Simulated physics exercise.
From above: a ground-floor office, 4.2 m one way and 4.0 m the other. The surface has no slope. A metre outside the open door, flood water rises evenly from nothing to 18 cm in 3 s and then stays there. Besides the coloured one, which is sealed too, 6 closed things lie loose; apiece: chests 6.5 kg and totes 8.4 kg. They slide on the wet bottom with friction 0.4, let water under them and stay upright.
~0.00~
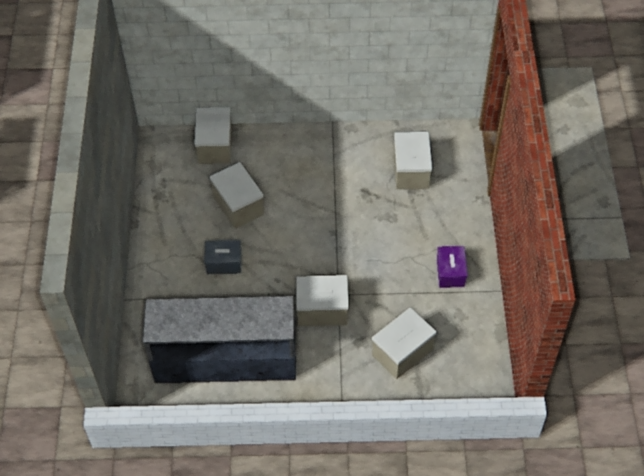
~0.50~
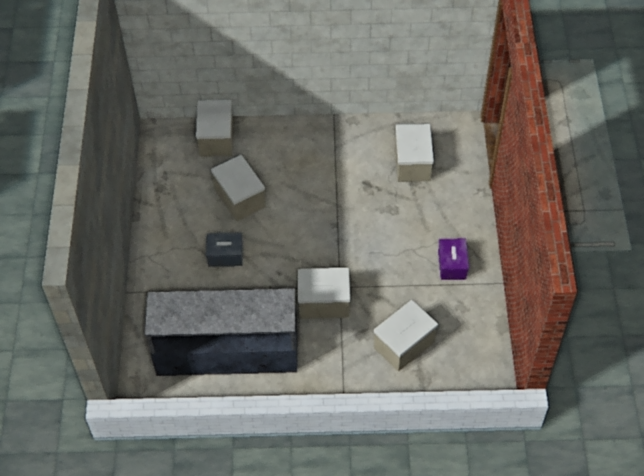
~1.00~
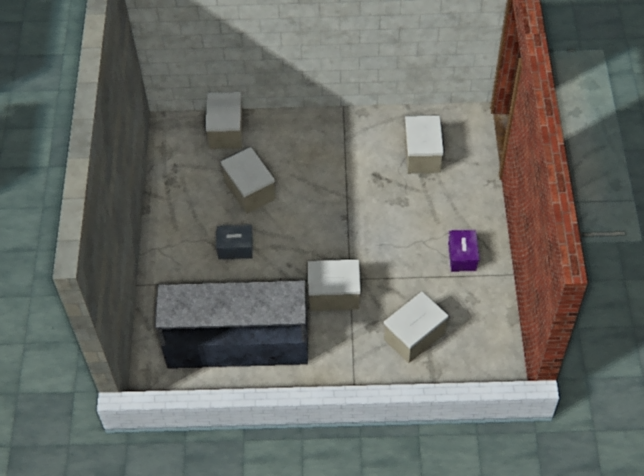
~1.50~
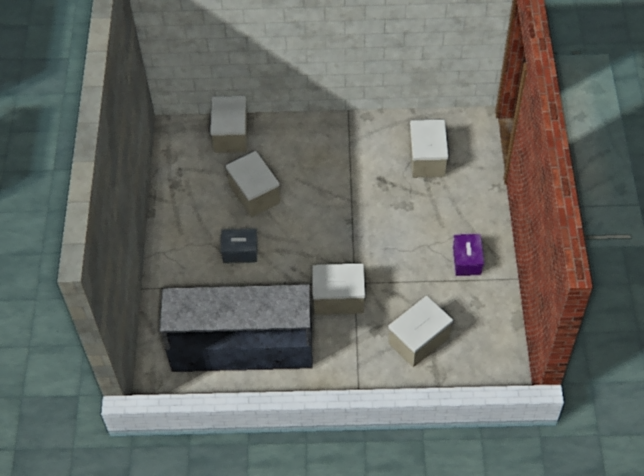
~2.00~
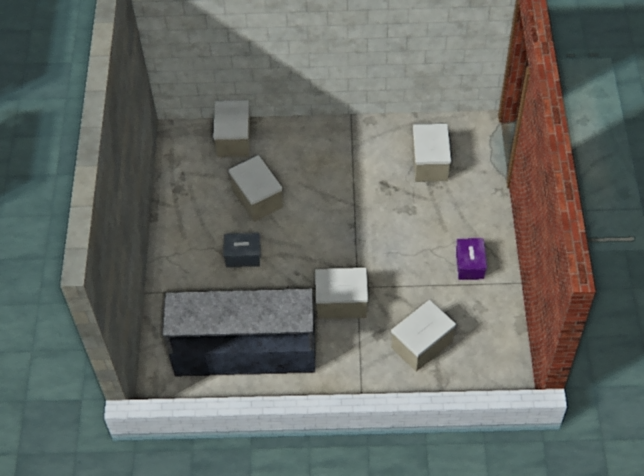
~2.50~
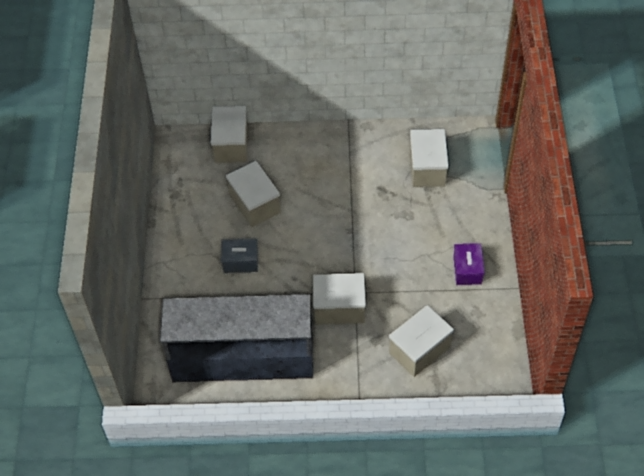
Water surrounds a roofless room of still boxes, then a little spreads in through the doorway.
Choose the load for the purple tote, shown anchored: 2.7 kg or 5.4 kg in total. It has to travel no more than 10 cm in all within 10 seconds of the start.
I expect that the smaller load will do.
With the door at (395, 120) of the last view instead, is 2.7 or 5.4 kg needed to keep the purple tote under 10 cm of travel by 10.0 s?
In that case neither weight holds it.
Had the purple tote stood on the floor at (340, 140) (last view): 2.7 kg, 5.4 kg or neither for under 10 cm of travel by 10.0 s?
Neither holds.
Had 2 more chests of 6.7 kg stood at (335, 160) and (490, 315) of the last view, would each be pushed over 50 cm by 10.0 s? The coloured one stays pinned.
In that order: More, less.
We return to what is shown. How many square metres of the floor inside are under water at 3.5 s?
About 3.0 m2.
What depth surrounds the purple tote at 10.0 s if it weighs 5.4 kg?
About 1 cm.
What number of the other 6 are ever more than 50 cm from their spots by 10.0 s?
I count 3.
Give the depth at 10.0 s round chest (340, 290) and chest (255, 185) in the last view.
Roughly 4 and 8 cm.
After 3.5 s the purple tote would be 0 cm from its start with 2.7 kg and 0 cm from its start with 5.4 kg; 0 cm of water round it then.
After 4.5 s the purple tote would be 0 cm from its start with 2.7 kg and 0 cm from its start with 5.4 kg; 0 cm of water round it then.
After 7.0 s the purple tote would be 0 cm from its start with 2.7 kg and 0 cm from its start with 5.4 kg; 1 cm of water round it then.
After 10.0 s the purple tote would be 0 cm from its start with 2.7 kg and 0 cm from its start with 5.4 kg; 1 cm of water round it then.
